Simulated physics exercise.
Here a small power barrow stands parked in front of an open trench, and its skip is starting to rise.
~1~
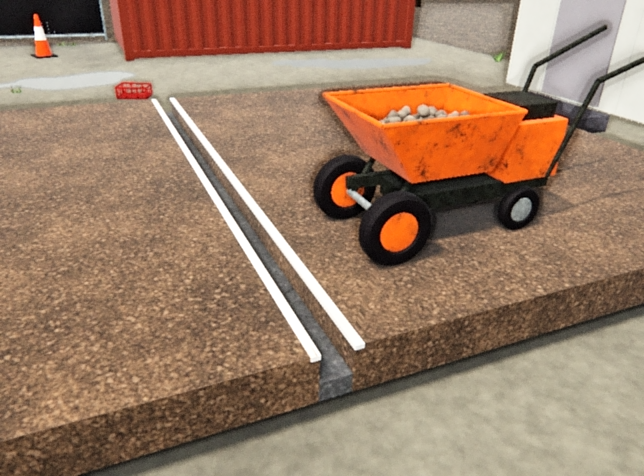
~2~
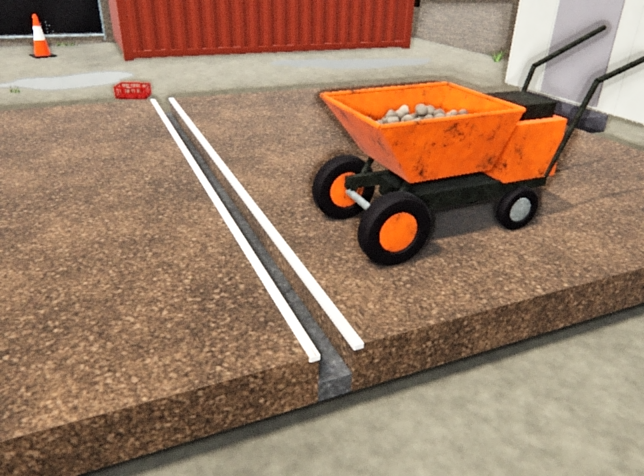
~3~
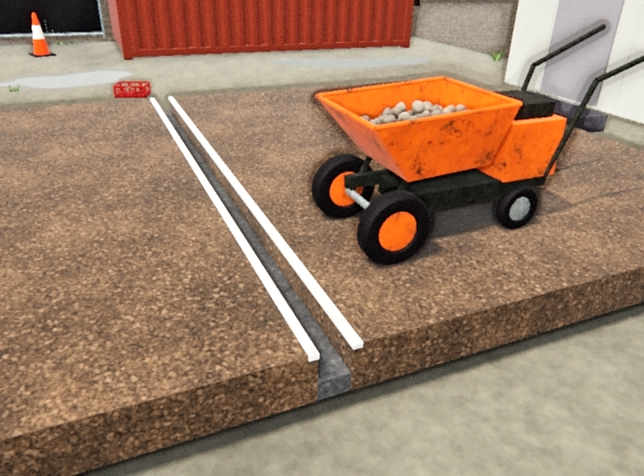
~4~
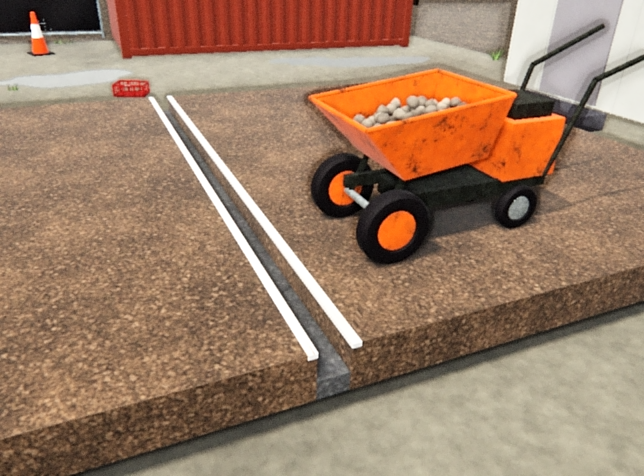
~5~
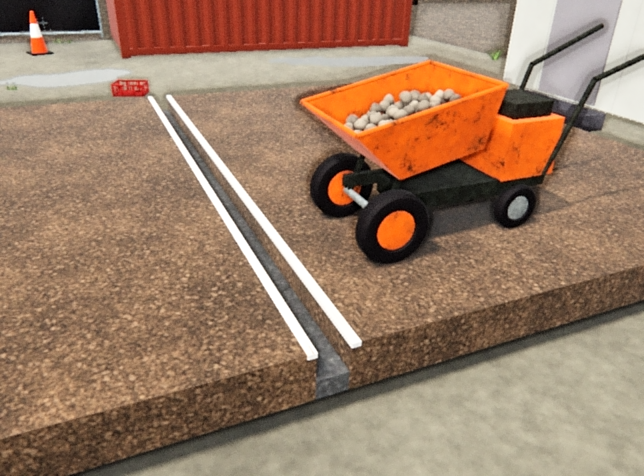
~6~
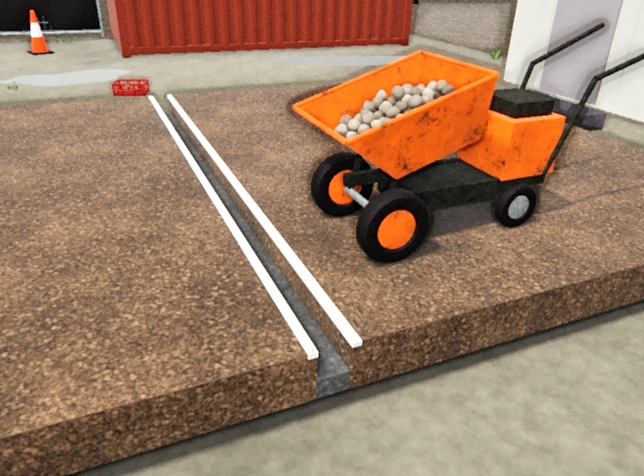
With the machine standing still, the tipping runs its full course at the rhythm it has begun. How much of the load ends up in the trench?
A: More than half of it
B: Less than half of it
B, less than half of it.
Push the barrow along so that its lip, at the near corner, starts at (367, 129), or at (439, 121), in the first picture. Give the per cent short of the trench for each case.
About 0 percent the first time, about 30 percent the second.
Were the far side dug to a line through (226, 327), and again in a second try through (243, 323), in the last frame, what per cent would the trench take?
Roughly 90 % and 80 %.
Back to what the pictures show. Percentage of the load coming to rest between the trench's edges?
My estimate is some 15 %.
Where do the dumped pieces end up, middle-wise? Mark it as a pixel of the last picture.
Close to (215, 258), more or less.
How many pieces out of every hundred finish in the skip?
0 per cent, roughly.
Just after the last frame, skip tipped steeply; every one in the skip.
A moment on, skip tipped right over; almost all in the skip; just a few in or heaped over the trench; about a tenth beyond it; just a few falling.
Further on, skip tipped right over; roughly a quarter in the skip; about a tenth in or heaped over the trench; the larger part beyond it.
When it is over, skip tipped right over; roughly a quarter in or heaped over the trench; the larger part beyond it.
